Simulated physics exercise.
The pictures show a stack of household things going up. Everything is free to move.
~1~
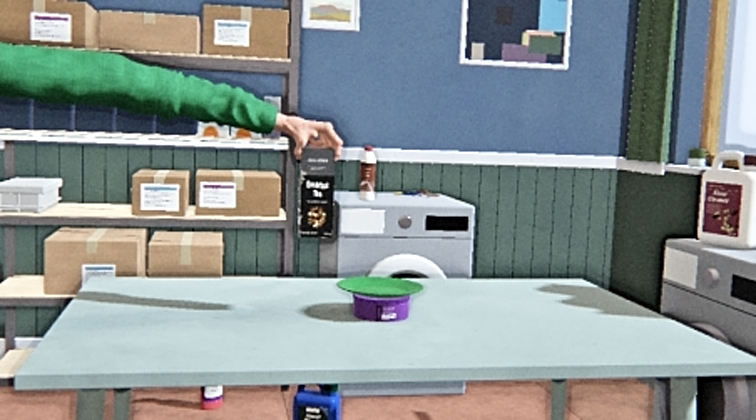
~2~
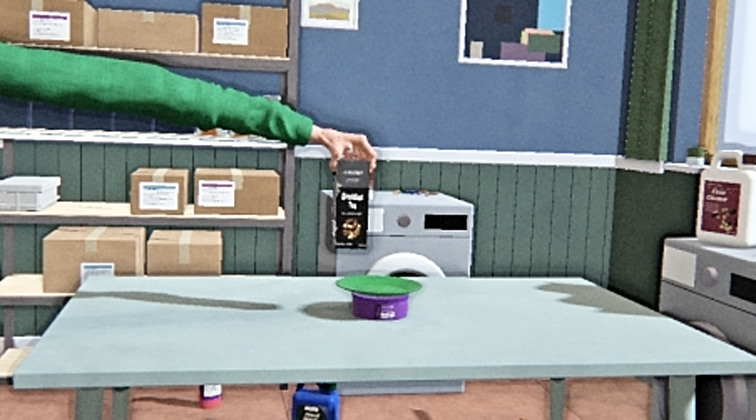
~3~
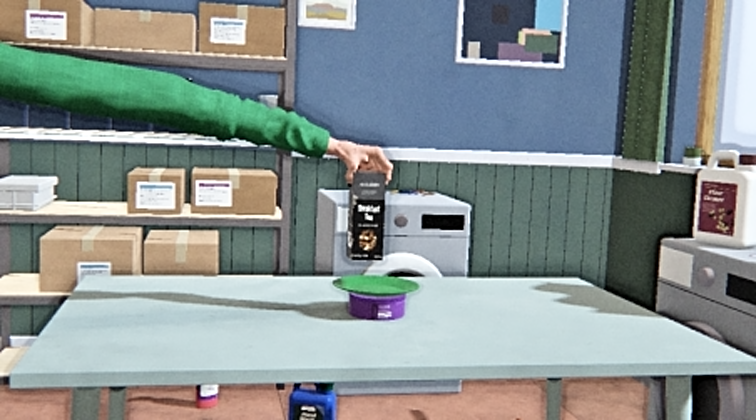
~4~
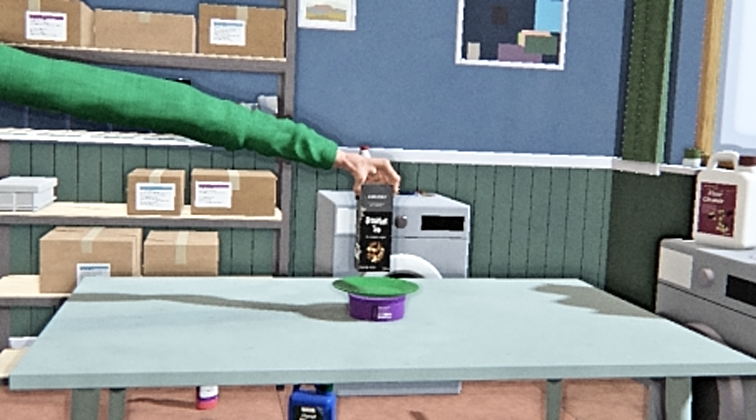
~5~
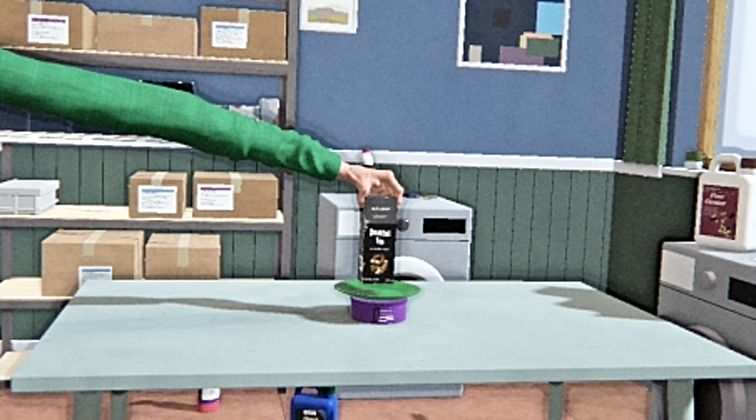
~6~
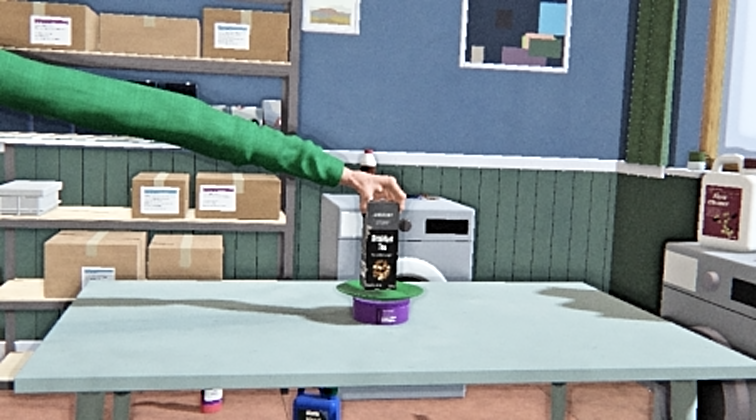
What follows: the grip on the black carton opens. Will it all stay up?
Here the pile keeps its balance.
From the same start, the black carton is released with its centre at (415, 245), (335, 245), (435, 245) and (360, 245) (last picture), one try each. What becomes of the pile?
First, it keeps its balance; second, it loses its balance; third, it loses its balance; fourth, it stays up.
Then, 0.20 s later than the last frame, all is still.
Then, 0.40 s later than the last frame, black carton resting near (380, 246).
When it is over, all 3 as before. End places, in pixels of the last picture, black carton near (380, 246). The pile stays up.
